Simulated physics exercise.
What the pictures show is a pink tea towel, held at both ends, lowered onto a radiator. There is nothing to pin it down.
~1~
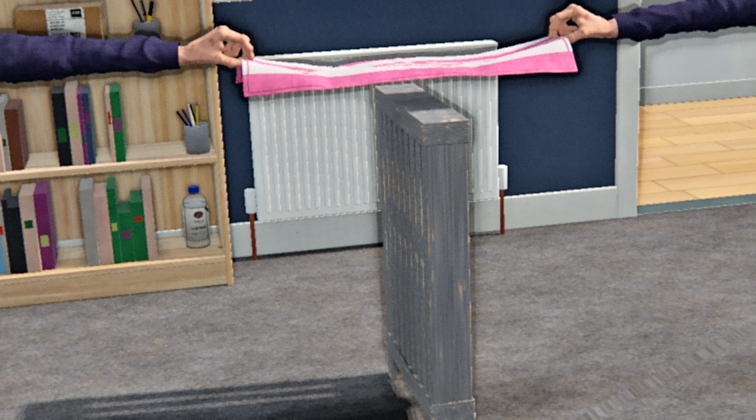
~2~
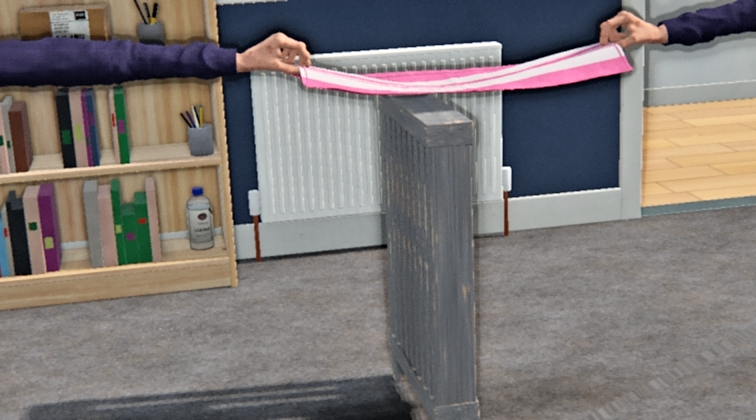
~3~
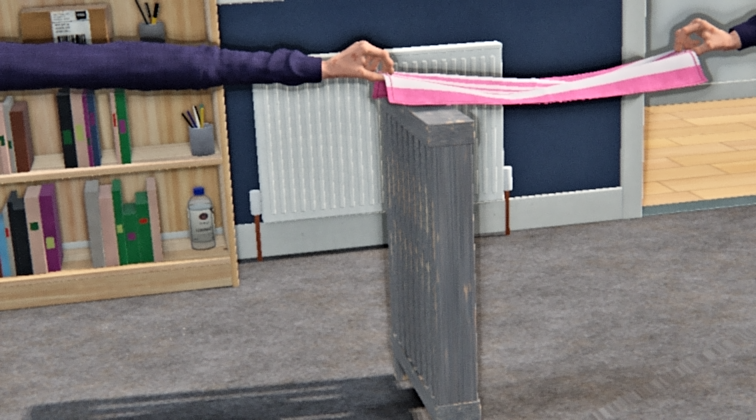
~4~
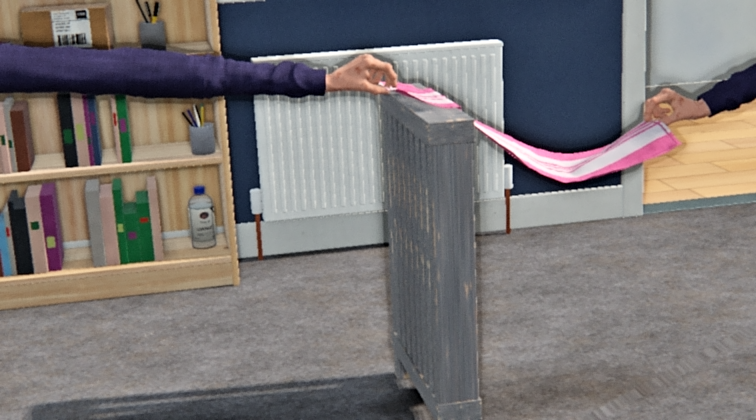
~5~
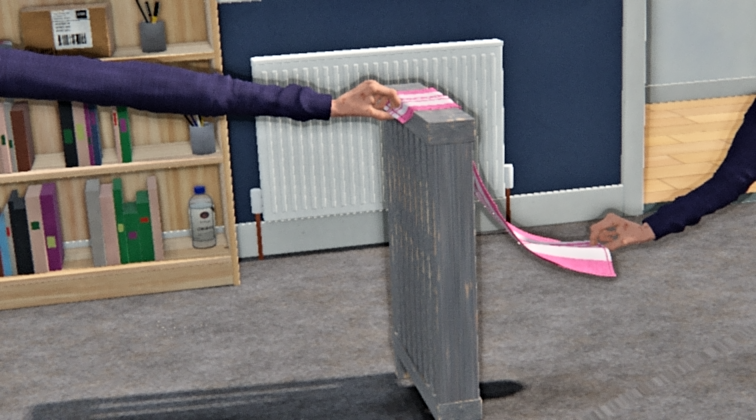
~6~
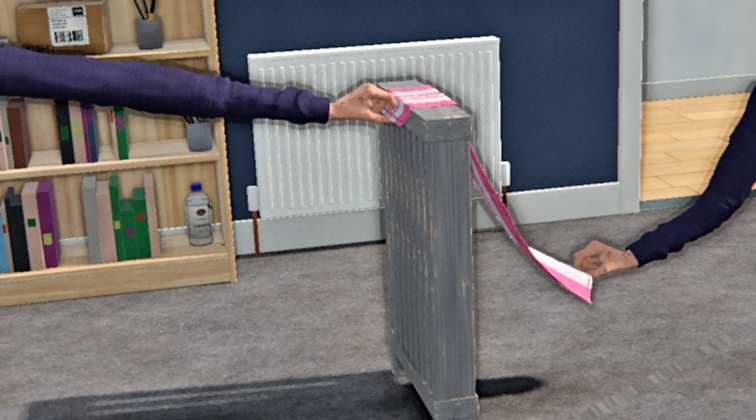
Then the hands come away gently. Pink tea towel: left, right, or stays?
I think it is going to spill over to the right.
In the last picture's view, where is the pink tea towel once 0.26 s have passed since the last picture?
It is at pixel (480, 212) by then.
Then, 0.26 s after the last picture, tea towel sliding right.
Then, 0.50 s after the last picture, tea towel clear of the top and falling near (482, 351).
Then, 0.74 s after the last picture, tea towel in a heap on the floor near (484, 399).
At rest, tea towel in a heap on the floor near (484, 399). The pink tea towel is pulled rightwards.
